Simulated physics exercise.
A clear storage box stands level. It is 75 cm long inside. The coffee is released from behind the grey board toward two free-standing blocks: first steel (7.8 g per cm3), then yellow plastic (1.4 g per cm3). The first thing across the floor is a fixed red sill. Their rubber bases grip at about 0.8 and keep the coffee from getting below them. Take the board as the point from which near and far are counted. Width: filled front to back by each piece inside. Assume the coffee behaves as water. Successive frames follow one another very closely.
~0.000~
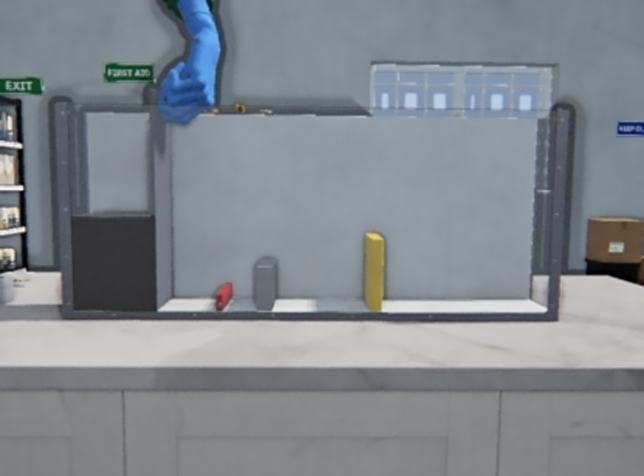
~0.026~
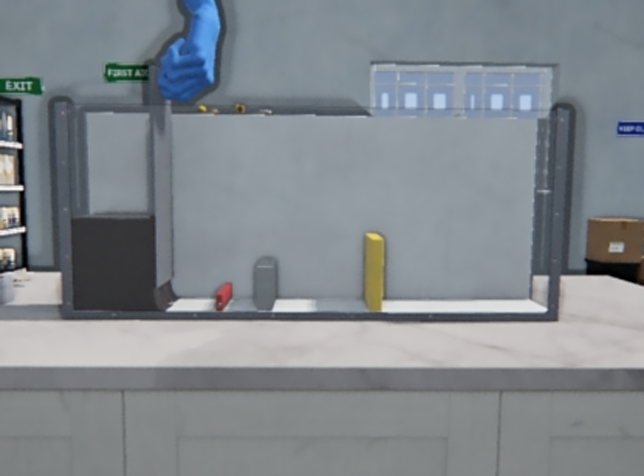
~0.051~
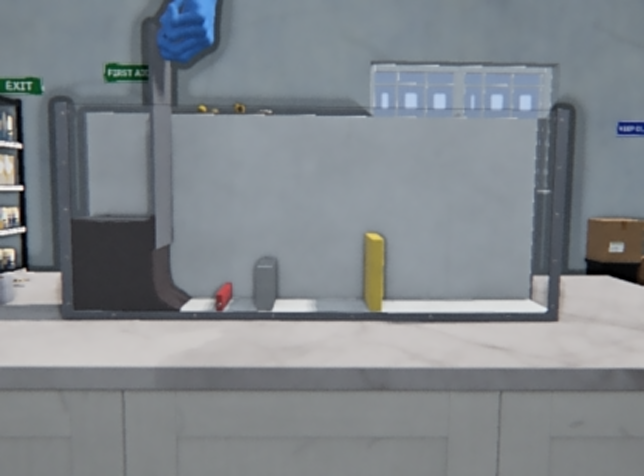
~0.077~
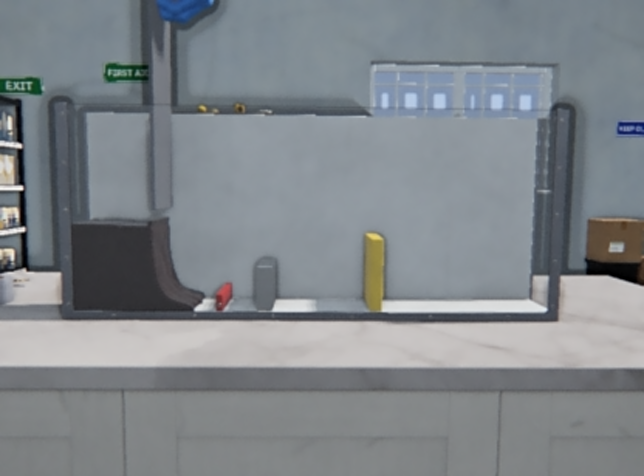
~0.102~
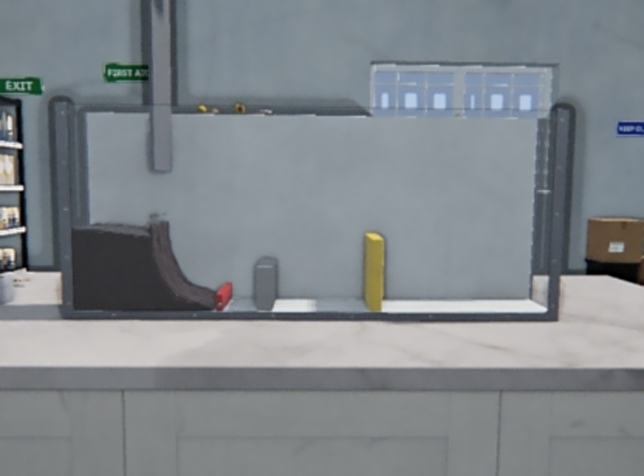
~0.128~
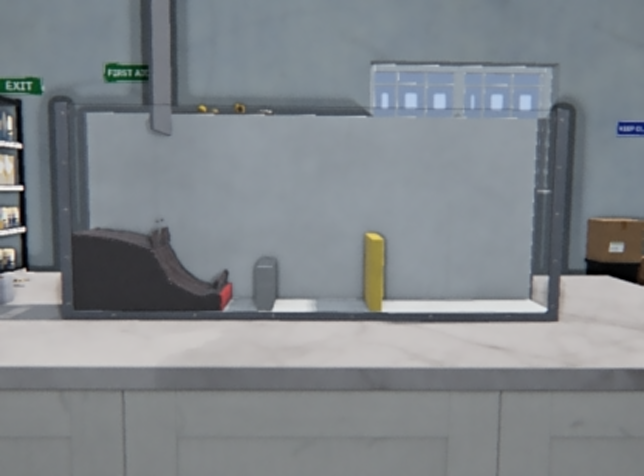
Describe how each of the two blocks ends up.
The near block ends up on its base, the far block ends up lying down.
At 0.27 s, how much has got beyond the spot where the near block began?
Share: Some 10 per cent.
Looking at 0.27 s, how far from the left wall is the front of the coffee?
By then it's made it to close to 36 cm from the left end.
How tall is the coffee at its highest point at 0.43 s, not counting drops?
Max height: Approx. 10.5 cm.
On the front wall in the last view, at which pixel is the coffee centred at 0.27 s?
You'll find the balance point close to (169, 283) in the last picture.
Then, 0.27 s in, the front has run 36 cm from the left wall, the near block is upright and the far block is upright.
Then, 0.43 s in, the near block is upright and the far block leans 16°.
Then, 0.69 s in, the near block is upright and the far block lies flat.
Finally, the near block is upright and the far block lies flat; 7 per cent of the coffee is past where the far block first stood.
